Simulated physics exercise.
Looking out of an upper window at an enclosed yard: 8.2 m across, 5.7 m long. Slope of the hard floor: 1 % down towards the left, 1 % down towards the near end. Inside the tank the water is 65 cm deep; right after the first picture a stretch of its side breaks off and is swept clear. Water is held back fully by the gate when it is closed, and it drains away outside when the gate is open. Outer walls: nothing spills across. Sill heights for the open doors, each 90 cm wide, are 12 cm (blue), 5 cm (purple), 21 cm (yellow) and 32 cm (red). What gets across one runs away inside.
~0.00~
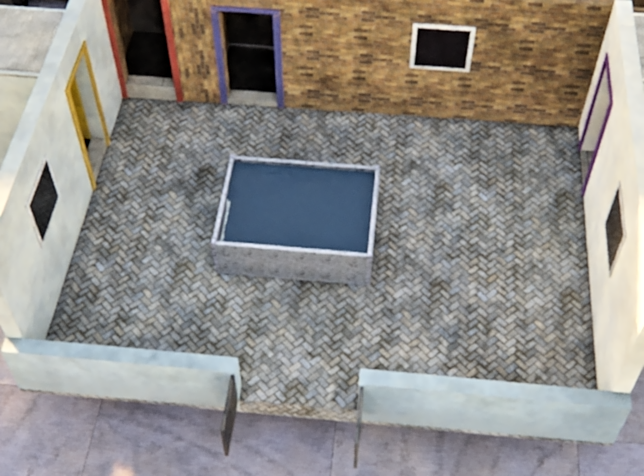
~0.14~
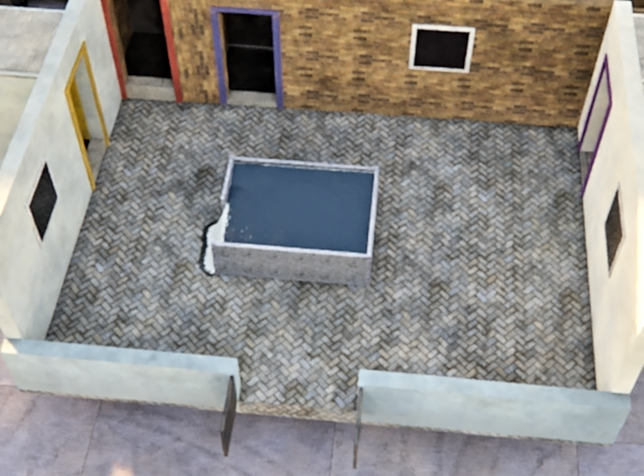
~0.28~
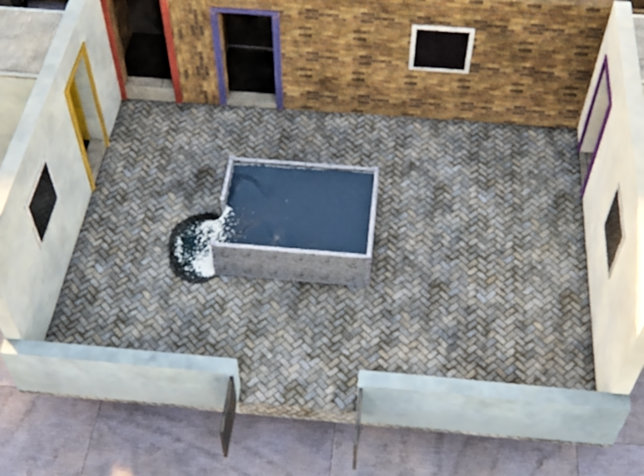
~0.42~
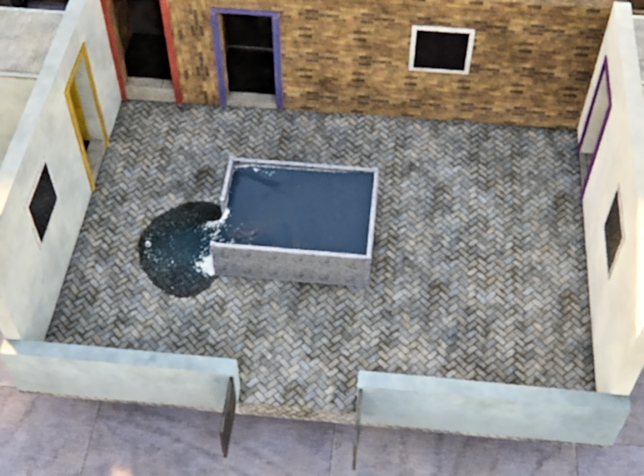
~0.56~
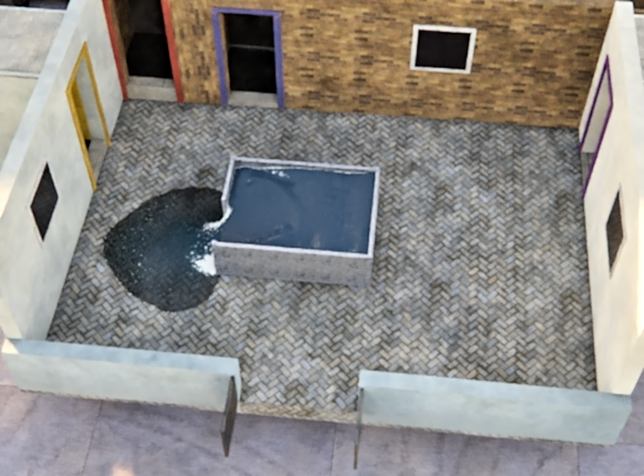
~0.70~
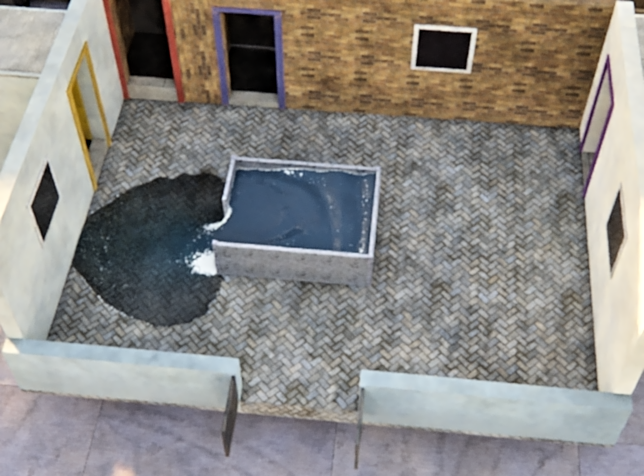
Water pouring from the broken left side of a raised tank, spreading in a widening dark pool across a walled paved yard.
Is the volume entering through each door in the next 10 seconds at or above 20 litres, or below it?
My prediction: At the blue door it looks set to land under the limit, at the purple door it looks set to land under the limit, at the yellow door it looks set to land under the limit, at the red door it looks set to land under the limit.
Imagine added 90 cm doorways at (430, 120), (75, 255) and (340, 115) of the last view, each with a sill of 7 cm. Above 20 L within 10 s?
Per doorway, in order: Insufficient / sufficient / insufficient.
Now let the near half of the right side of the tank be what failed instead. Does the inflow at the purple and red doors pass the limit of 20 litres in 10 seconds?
Compared with that limit, purple goes higher while red falls short.
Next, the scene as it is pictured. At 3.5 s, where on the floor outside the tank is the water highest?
Pixel (38, 368), about.
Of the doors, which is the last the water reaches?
Looks like the purple door.
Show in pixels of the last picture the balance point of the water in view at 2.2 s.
Around (222, 243) in the last picture.
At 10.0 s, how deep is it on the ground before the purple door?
Roughly 4.0 centimetres.
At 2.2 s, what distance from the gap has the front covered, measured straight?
It comes to some 4.0 metres.
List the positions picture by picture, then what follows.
The first picture shows still water, 65 cm deep, in the tank at (298, 207).
In the second picture, the front is at (215, 225), 0.5 m from the gap at (223, 239); 0.2 m2 of floor is under water; 65 cm left at the back of the tank.
In the third picture, the front is at (182, 226), 0.9 m from the gap at (223, 241); 0.8 m2 of floor is under water; 65 cm left at the back of the tank.
In the fourth picture, the front is at (145, 239), 1.3 m from the gap at (222, 242); 1.7 m2 of floor is under water; 64 cm left at the back of the tank.
In the fifth picture, the front is at (109, 250), 1.9 m from the gap at (224, 241); 3.0 m2 of floor is under water; 64 cm left at the back of the tank.
In the sixth picture, the front is at (74, 257), 2.4 m from the gap at (225, 241); 4.5 m2 of floor is under water; 60 cm left at the back of the tank.
After 1.4 s water covers 15 % of the floor and is deepest (35 cm) near (211, 252); blue door not reached, purple door not reached, yellow door 13 cm at the sill, 0 L in, red door not reached.
After 2.2 s water covers 20 % of the floor and is deepest (41 cm) near (38, 368); blue door not reached, purple door not reached, yellow door 18 cm at the sill, 0 L in, red door 6 cm at the sill, 0 L in.
After 3.5 s water covers 35 % of the floor and is deepest (30 cm) near (38, 368); blue door 4 cm at the sill, 0 L in, purple door not reached, yellow door 12 cm at the sill, 0 L in, red door 19 cm at the sill, 0 L in.
After 6.0 s water covers 75 % of the floor and is deepest (21 cm) near (38, 368); blue door 5 cm at the sill, 0 L in, purple door not reached, yellow door 9 cm at the sill, 0 L in, red door 12 cm at the sill, 0 L in.
After 10.0 s water covers 95 % of the floor and is deepest (15 cm) near (38, 368); blue door 4 cm at the sill, 0 L in, purple door 4 cm at the sill, 0 L in, yellow door 7 cm at the sill, 0 L in, red door 7 cm at the sill, 0 L in.
